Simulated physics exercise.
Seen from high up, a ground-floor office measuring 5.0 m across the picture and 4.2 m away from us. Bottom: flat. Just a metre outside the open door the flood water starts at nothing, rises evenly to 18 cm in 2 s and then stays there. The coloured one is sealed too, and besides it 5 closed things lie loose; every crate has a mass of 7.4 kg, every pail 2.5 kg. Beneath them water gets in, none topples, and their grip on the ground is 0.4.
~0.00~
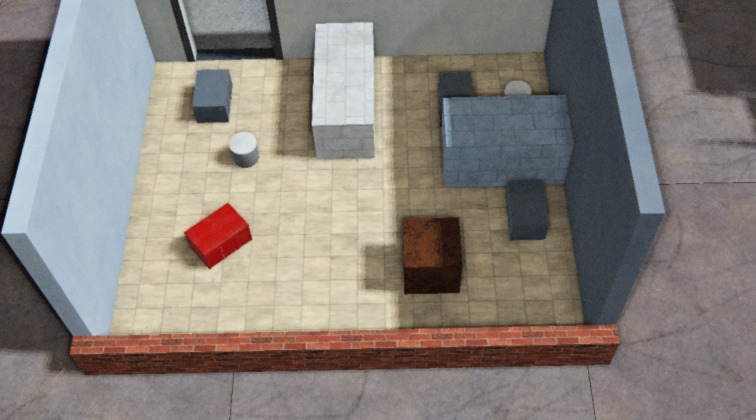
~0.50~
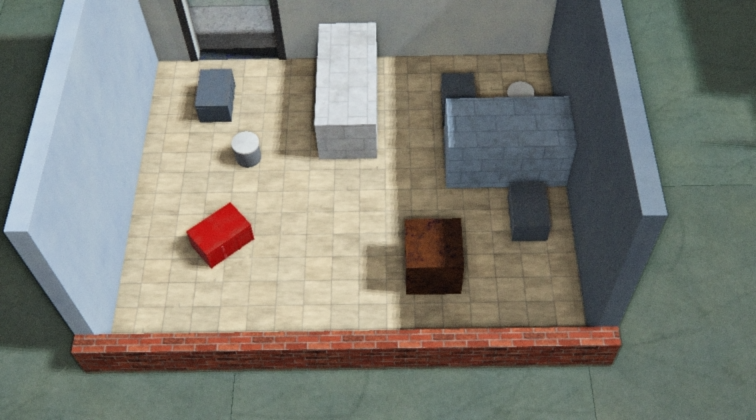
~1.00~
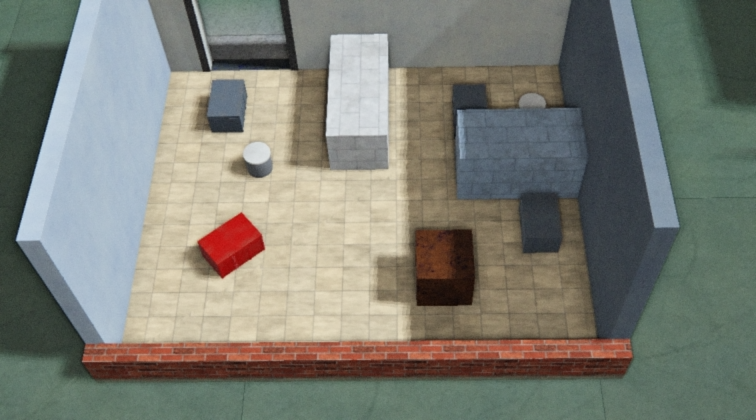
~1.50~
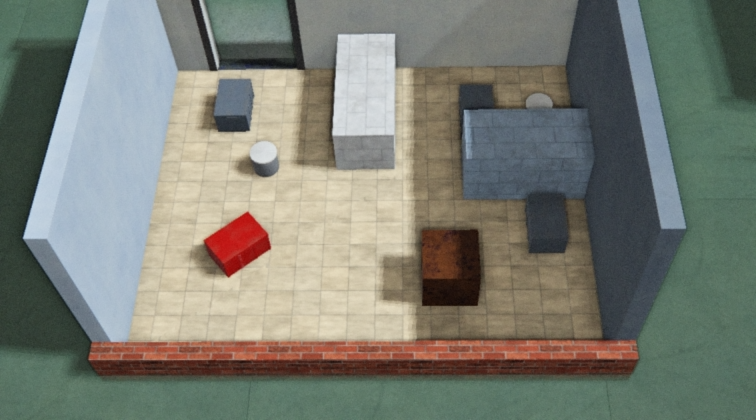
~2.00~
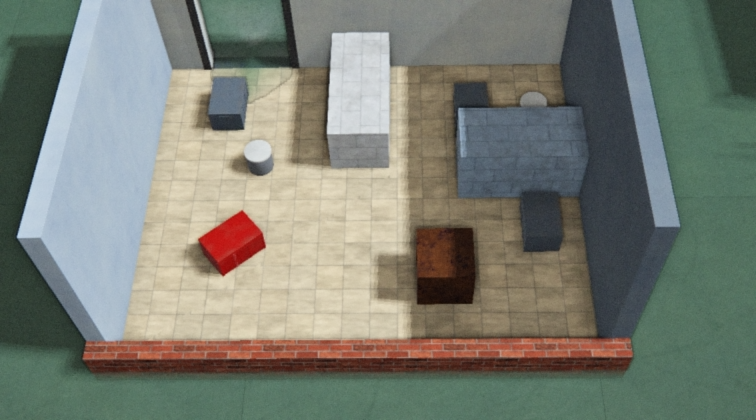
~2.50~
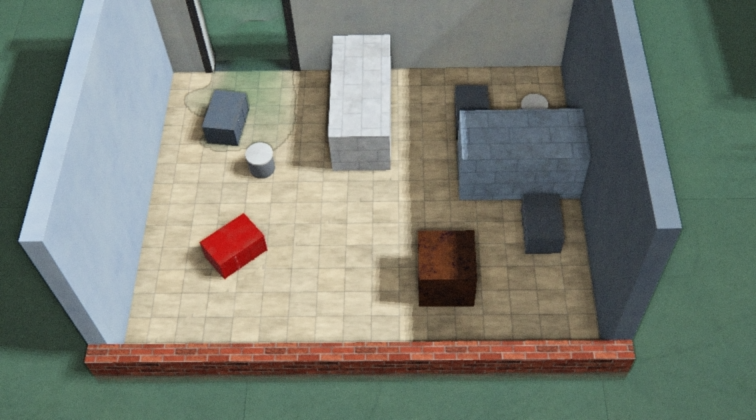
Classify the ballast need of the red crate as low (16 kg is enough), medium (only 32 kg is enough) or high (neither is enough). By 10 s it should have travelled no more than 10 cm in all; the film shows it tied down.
Medium.
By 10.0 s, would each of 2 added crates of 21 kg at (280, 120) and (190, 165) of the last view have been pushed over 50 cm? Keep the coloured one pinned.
Those two come out over the line and over the line, in that order.
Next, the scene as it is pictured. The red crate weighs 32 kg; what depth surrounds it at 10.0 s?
8 cm, roughly.
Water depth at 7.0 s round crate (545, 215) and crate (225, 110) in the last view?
First about 0 cm, second about 6 cm.
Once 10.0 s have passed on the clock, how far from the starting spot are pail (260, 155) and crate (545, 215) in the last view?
Respectively 400 and 5 centimetres.
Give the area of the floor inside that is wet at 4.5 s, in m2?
Around 9.0 m2 of it.
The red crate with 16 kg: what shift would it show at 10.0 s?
Shift: About 80 cm.
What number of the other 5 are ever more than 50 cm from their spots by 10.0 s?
By my count, 2.
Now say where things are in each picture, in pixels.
In the first picture, the red crate at (216, 228), on the bottom; water covers 0.0 m2; 0 of 6 have shifted.
In the second picture, the red crate at (218, 228), on the bottom; water covers 0.0 m2; 0 of 6 have shifted.
In the third picture, the red crate at (230, 238), on the bottom; 0.0 m2 under water; 0 of 6 have shifted.
In the fourth picture, the red crate at (236, 237), on the bottom; water covers 0.0 m2; 0 of 6 have shifted.
In the fifth picture, the red crate at (230, 236) rests on the ground; 0.4 m2 under water; 0 of 6 have shifted.
In the sixth picture, the red crate at (232, 239) rests on the ground; 1.2 m2 under water; 1 of 6 have shifted.
After 3.5 s the red crate would be 0 cm from its start with 16 kg and 0 cm from its start with 32 kg; 0 cm of water round it then.
After 4.5 s the red crate would be 3 cm from its start with 16 kg and 0 cm from its start with 32 kg; 5 cm of water round it then.
After 7.0 s the red crate would be 21 cm from its start with 16 kg and 0 cm from its start with 32 kg; 5 cm of water round it then.
After 10.0 s the red crate would be 78 cm from its start with 16 kg and 0 cm from its start with 32 kg; 8 cm of water round it then.
